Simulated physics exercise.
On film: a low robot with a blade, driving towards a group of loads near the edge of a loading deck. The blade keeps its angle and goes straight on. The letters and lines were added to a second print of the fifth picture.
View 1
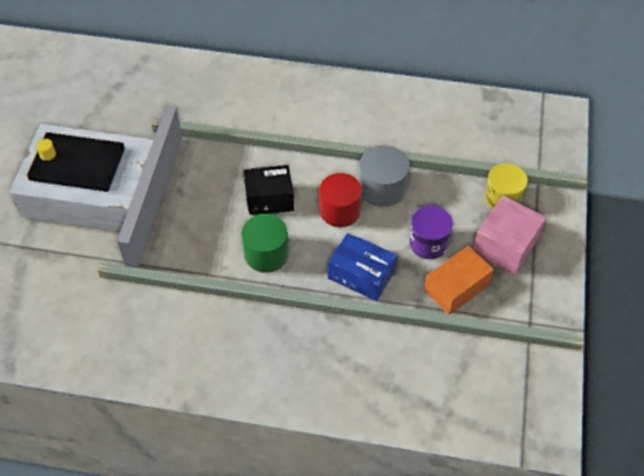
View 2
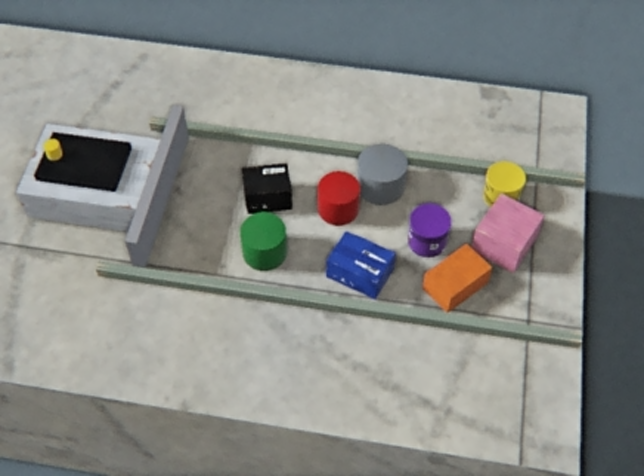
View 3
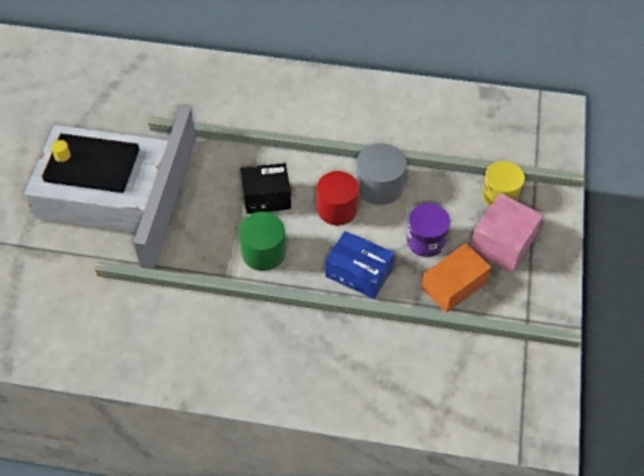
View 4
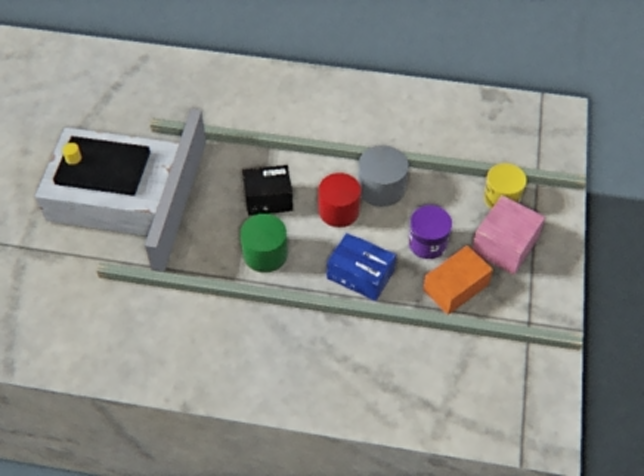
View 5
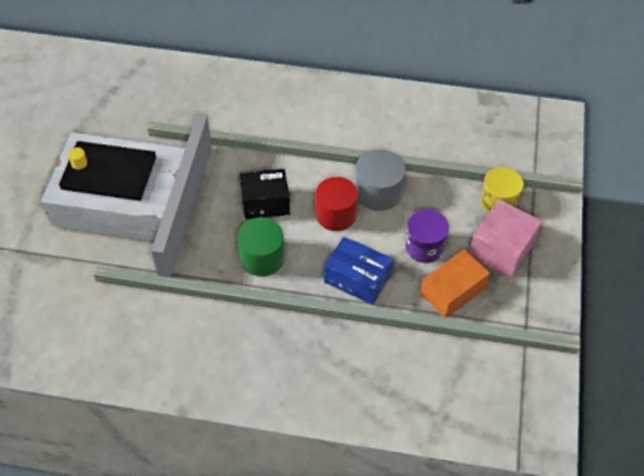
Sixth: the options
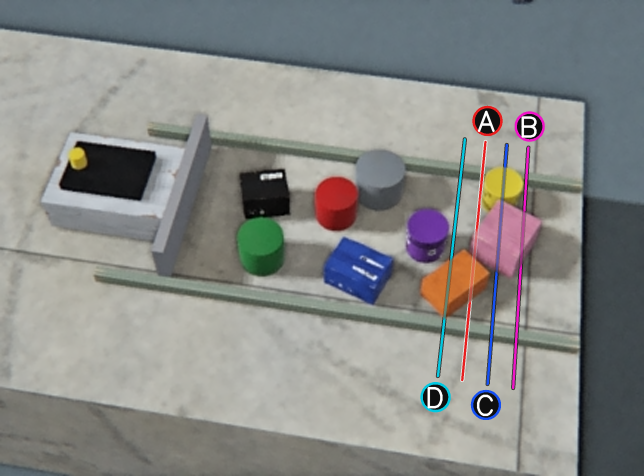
A low white robot with a black top, a yellow knob and a wide grey blade creeps rightward between two pale green rails on a marble-patterned deck, seen from above at a slant. Ahead of it sit black and orange blocks, a blue box, a pink block, and green, red, grey, purple and yellow round containers. The robot narrows the gap while the loads stay put and the view jitters slightly.
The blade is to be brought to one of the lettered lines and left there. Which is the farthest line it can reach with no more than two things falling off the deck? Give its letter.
No farther than C.
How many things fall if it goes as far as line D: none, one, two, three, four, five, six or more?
By then, none.
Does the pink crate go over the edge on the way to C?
By then, yes.
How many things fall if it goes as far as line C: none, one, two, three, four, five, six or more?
By then, two.
On the marked copy, A at (475, 251); B at (521, 257); C at (498, 254); D at (453, 248).
Taking C. A third of the way, robot (226, 186); grey canister (390, 177); blue box (363, 272).
Two thirds of the way, robot (339, 201); orange crate (529, 299); pink crate (523, 242).
When it is over, robot (429, 214); pink crate over the edge; orange crate over the edge; two fallen.
As for the rest, A is within the limit but short; B drops five; D is within the limit but short.
